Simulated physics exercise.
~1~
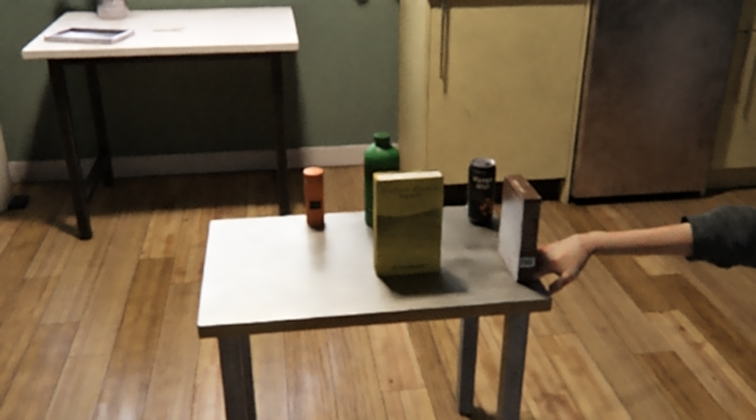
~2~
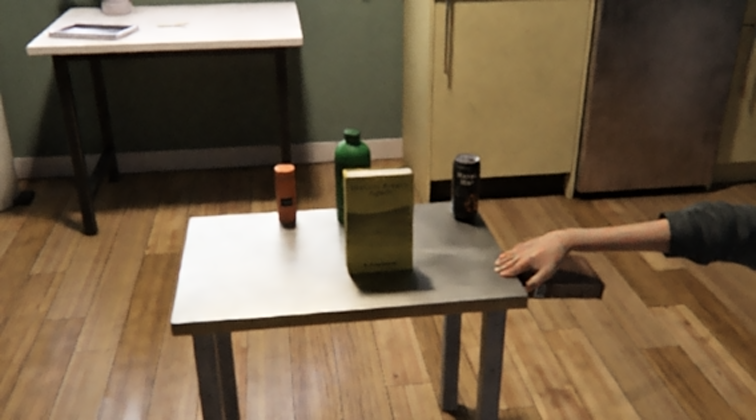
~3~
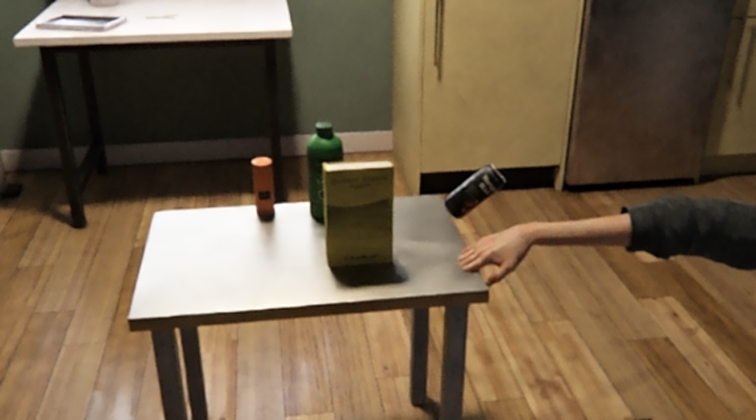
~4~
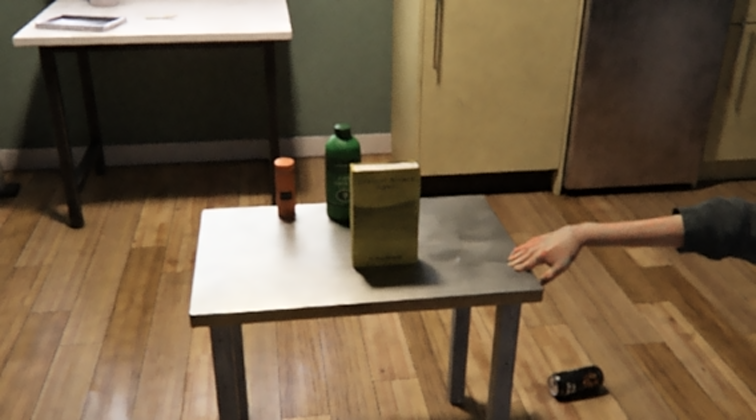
A small side table was jolted back and forth by a hand at its right edge, tipping a brown packet off, then a black can, which ended up lying on the floor while the orange shaker, green bottle and yellow book stayed standing.
